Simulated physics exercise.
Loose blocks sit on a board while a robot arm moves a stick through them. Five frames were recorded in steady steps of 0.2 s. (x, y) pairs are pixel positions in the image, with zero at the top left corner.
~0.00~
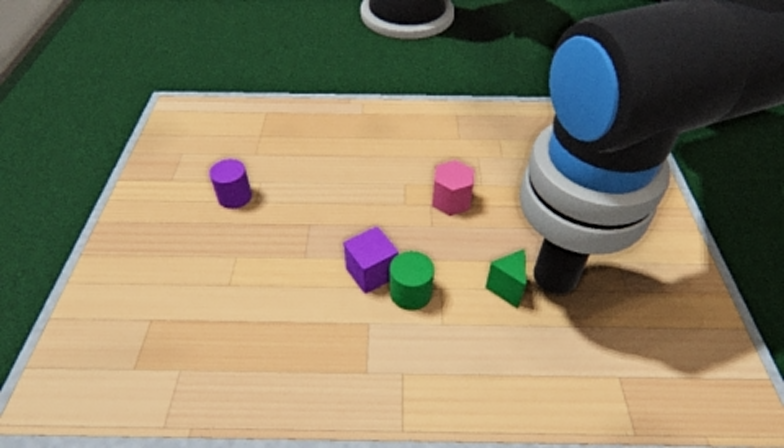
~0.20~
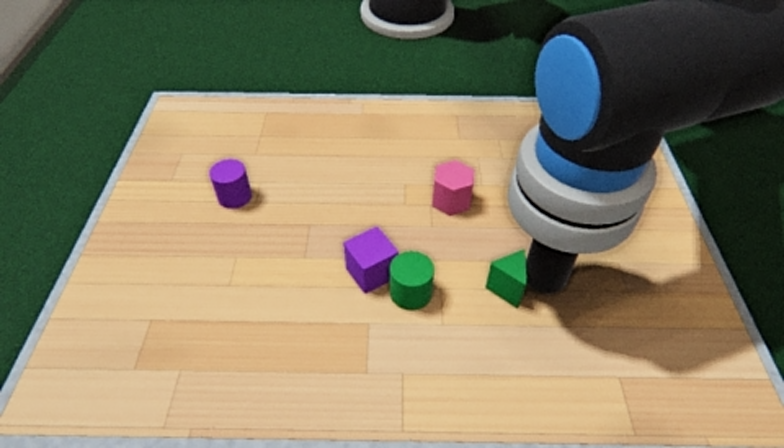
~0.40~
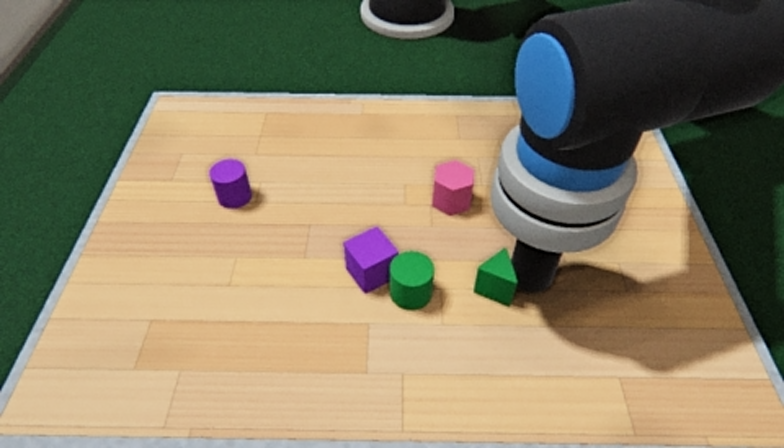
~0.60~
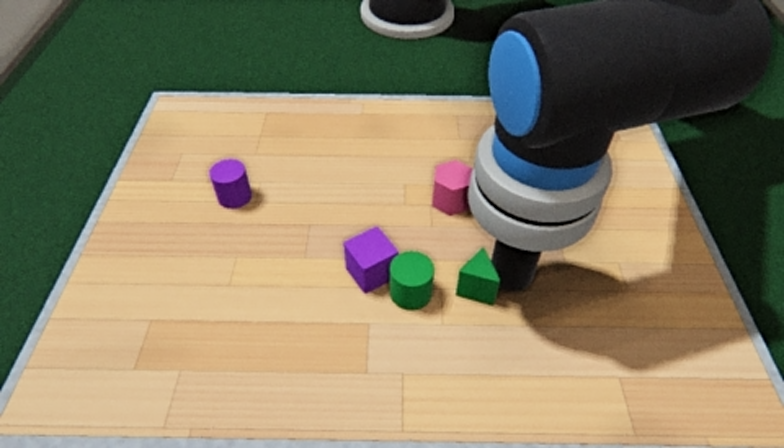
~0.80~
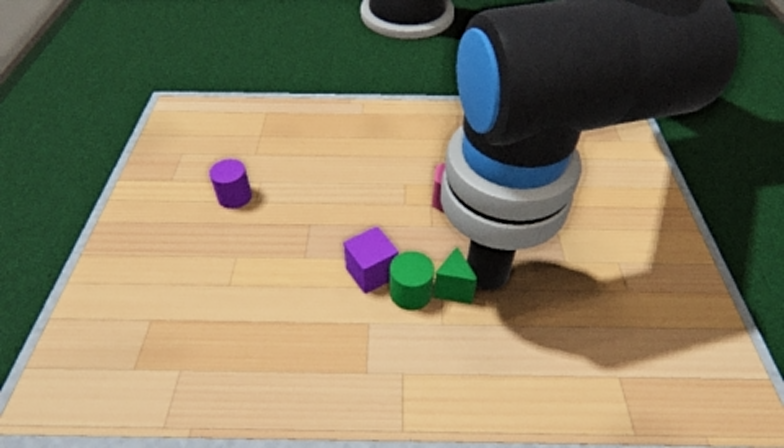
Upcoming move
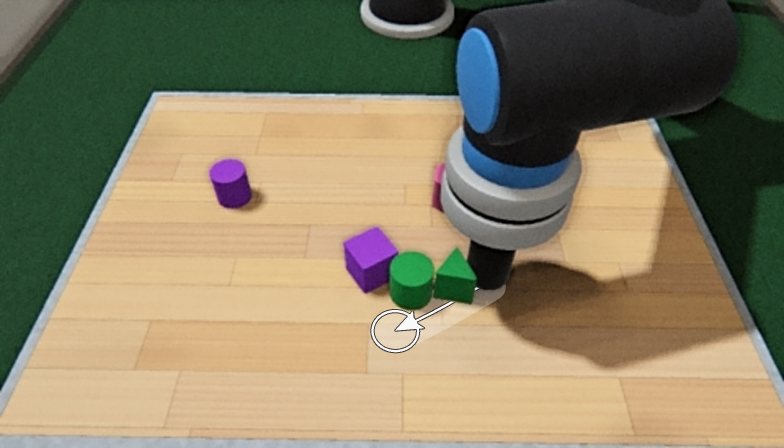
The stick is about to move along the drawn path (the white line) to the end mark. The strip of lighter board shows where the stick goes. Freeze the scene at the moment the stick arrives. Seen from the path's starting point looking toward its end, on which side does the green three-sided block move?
Measured against the direction from start to end, the green three-sided block shifts toward the left-hand side.
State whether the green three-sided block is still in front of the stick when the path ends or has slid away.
The stick still drives it.
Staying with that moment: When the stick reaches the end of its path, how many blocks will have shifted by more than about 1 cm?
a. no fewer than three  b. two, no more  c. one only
b (two, no more)
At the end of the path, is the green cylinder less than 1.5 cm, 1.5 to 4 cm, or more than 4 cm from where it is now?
Shift of over 4 cm.
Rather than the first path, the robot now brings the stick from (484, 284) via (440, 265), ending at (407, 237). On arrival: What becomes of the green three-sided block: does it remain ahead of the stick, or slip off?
Once the path is finished, the green three-sided block lies beside or behind the stick.
Path on the board, from (484, 284) directly to (395, 331).
The first path, step by step. Halfway along, stick at (443, 298); green cylinder at (388, 279); green three-sided block at (415, 301).
At the end, stick at (396, 321); purple square in place; green cylinder at (356, 286); green three-sided block at (373, 333), turned 35° anticlockwise.
